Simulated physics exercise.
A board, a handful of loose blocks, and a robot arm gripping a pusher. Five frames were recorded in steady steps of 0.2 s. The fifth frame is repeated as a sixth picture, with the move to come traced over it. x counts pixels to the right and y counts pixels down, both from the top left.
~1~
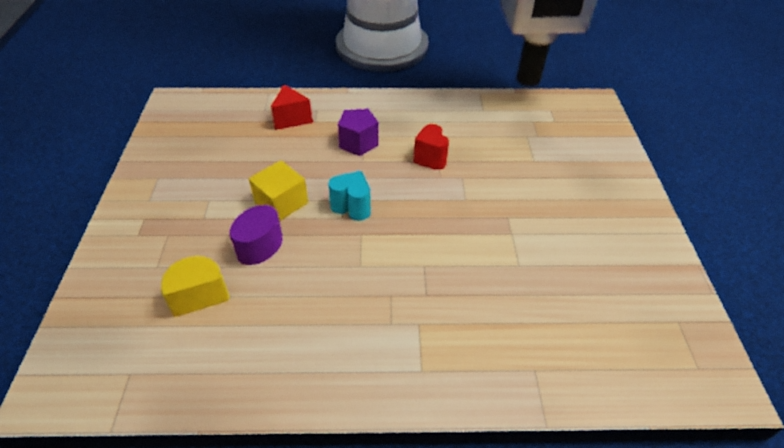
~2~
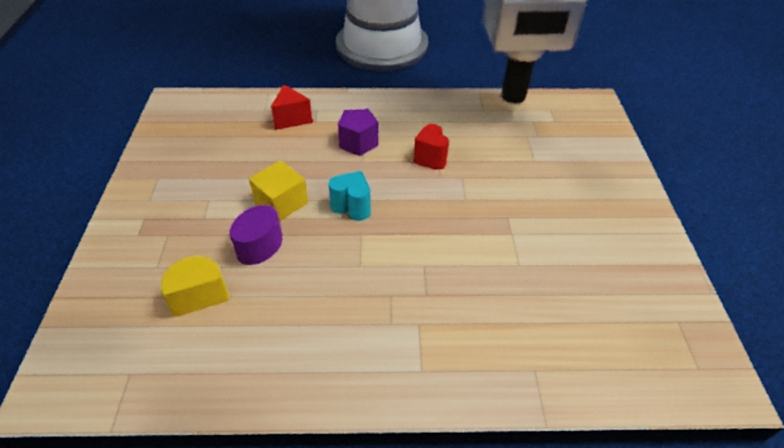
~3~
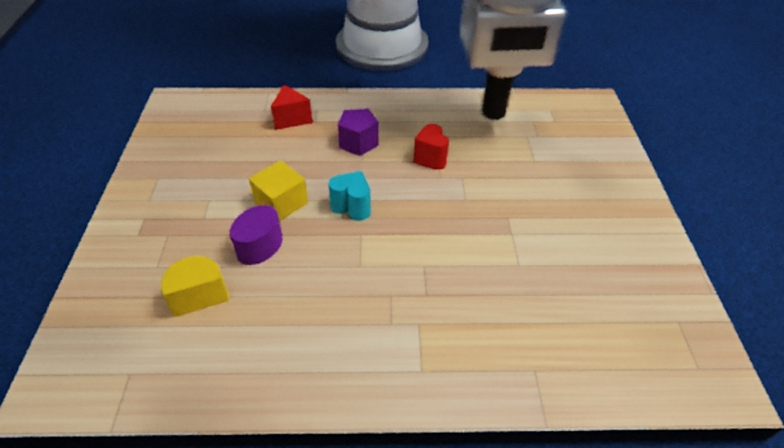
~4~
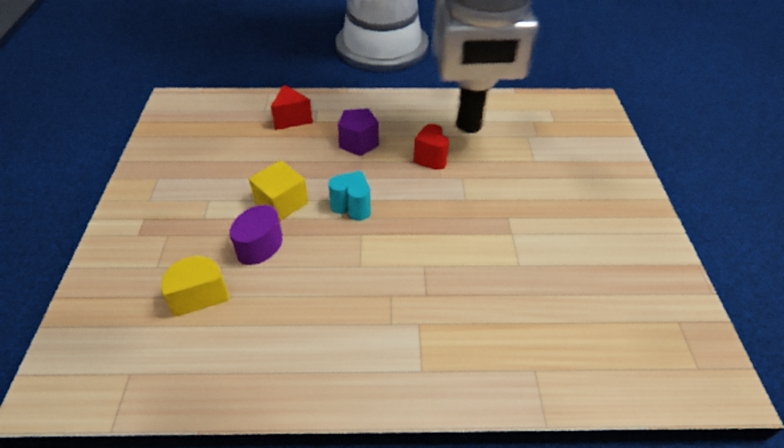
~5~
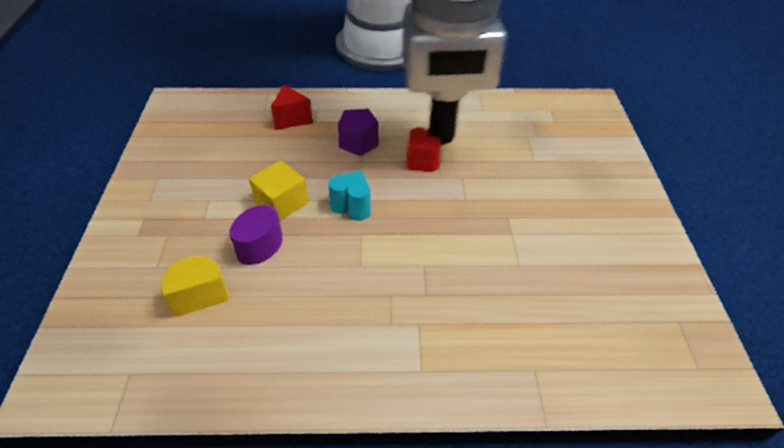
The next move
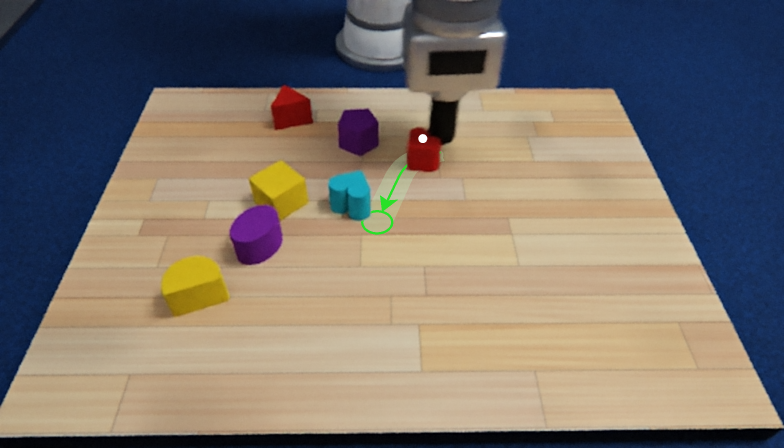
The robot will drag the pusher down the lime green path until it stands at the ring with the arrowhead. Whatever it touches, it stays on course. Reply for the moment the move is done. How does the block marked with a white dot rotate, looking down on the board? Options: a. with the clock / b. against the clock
It's a.
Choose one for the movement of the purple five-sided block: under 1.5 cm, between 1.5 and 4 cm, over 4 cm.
The best fit is under 1.5 cm.
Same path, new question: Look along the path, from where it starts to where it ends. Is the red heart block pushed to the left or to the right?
It heads right.
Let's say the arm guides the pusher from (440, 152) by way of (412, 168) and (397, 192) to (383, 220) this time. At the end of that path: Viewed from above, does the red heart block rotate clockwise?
Going by the path, yes.
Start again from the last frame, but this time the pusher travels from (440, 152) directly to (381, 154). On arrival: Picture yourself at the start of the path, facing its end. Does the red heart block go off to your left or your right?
Taking start-to-end as forward, the block's sideways shift goes to the left.
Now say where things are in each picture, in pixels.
In the first picture, pusher's lower end at (528, 81); turquoise heart block at (351, 183); purple five-sided block at (358, 119); red heart block at (433, 135).
In the second picture, pusher at (513, 98); blocks still.
In the third picture, pusher at (493, 114); blocks still.
In the fourth picture, pusher at (469, 127); blocks still.
In the fifth picture, pusher at (441, 137); turquoise heart block at (351, 183); purple five-sided block at (358, 119); red heart block at (423, 139).
Drawn move, from (440, 152) via (407, 166) and (392, 192), ending at (377, 222); the dot is on the red heart block.
What follows on the original path. One third of the way, pusher at (407, 151); red heart block at (389, 154).
Two thirds of the way, pusher at (391, 178); turquoise heart block at (339, 188), turned 35° anticlockwise; red heart block at (365, 173), turned 25° clockwise.
At the end, pusher at (377, 207); turquoise heart block at (327, 193), turned 15° anticlockwise; purple five-sided block still; red heart block at (356, 180), turned 65° clockwise.
